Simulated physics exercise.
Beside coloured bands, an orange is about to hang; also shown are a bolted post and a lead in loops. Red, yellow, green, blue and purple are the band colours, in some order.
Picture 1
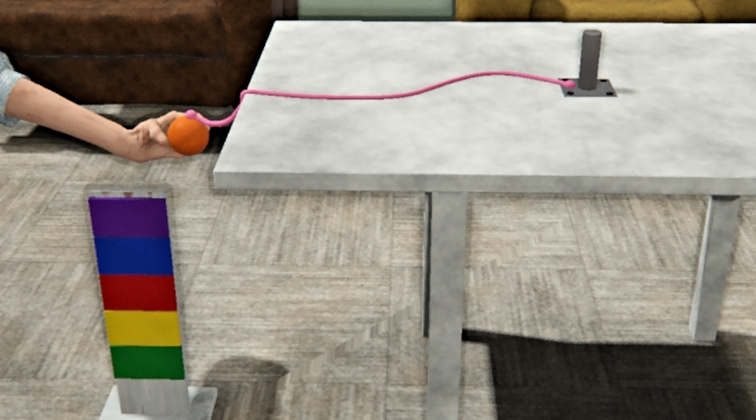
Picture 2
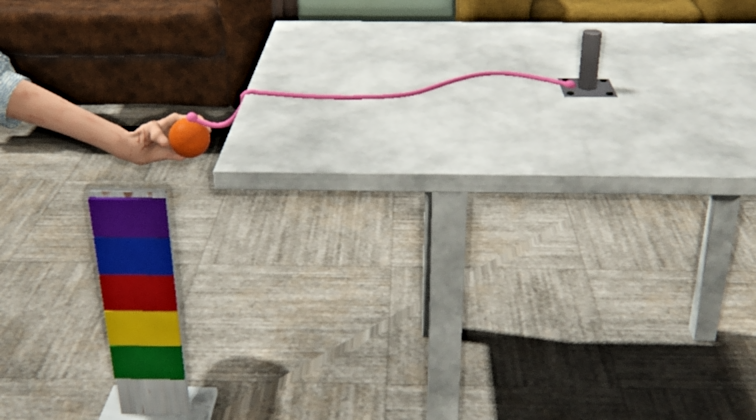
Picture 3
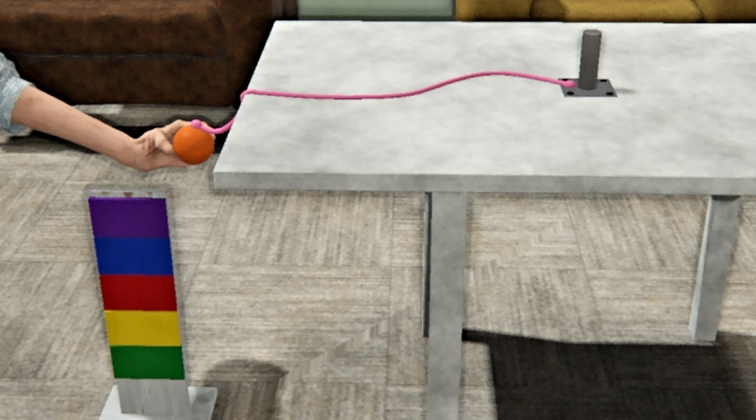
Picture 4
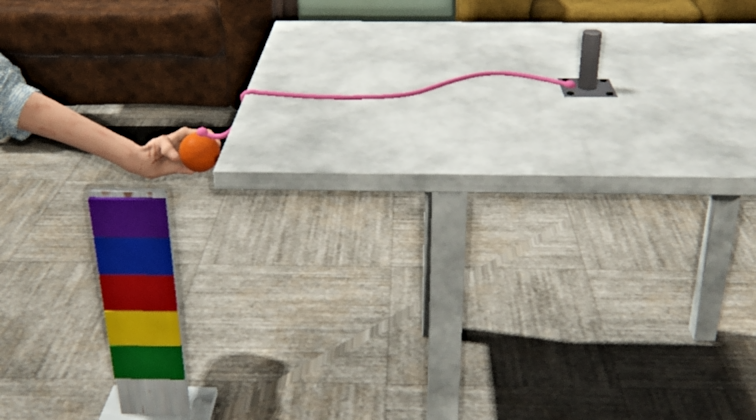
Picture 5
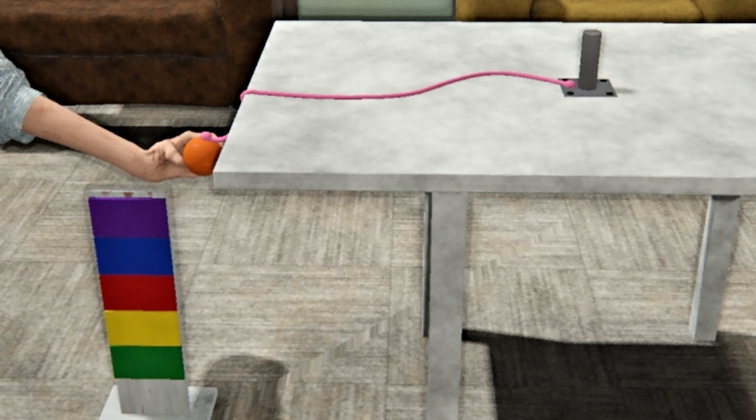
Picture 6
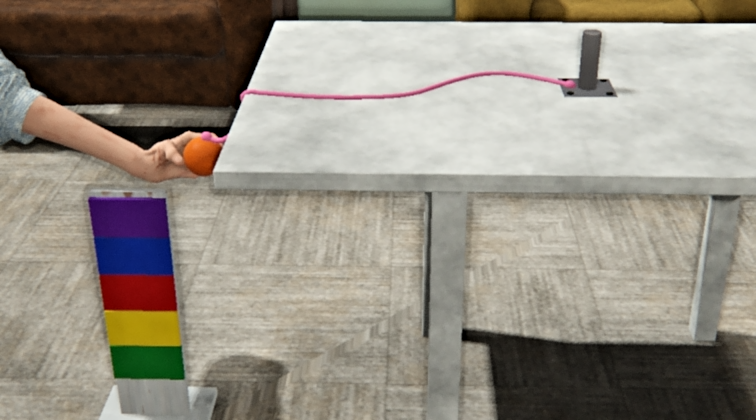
At first, a hand at the left holds an orange ball tied to a pink cord that runs across a grey table to a dark post, above a stand with coloured bands. The hand then moves the ball slightly down and right toward the table's edge, and finally keeps it nearly still there.
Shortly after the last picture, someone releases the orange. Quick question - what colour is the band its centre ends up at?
It's the purple band.
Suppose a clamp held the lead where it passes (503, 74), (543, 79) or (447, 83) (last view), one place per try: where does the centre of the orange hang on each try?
Pixel spots, one per try: About (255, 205), (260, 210), (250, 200).
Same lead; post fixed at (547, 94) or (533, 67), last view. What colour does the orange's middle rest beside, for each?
First case: Blue. Second case: Blue.
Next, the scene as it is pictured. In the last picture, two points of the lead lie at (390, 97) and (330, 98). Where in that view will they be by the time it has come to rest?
Point one: (357, 91); point two: (298, 92).
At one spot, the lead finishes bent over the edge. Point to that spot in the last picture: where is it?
In the last picture it is at roughly (280, 95).
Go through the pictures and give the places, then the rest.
Orange (188, 136); purple (128, 219); blue (133, 257); red (138, 294); yellow (143, 330); green (147, 364), in the first frame.
Orange (189, 138); lead through (537, 78) (464, 78) (411, 94) (330, 98) (252, 93), in the second frame.
Orange (194, 145), in the third frame.
Orange (200, 152); lead through (537, 78) (464, 78) (411, 94) (330, 98) (252, 93), in the fourth frame.
Orange (204, 156), in the fifth frame.
Orange (204, 156); lead through (537, 78) (464, 78) (411, 94) (330, 98) (252, 93), in the sixth frame.
Soon after, orange near (266, 215); level with purple.
After that, orange near (228, 217); level with purple.
In the end, orange near (258, 221); level with purple. Its middle rests at the purple band.
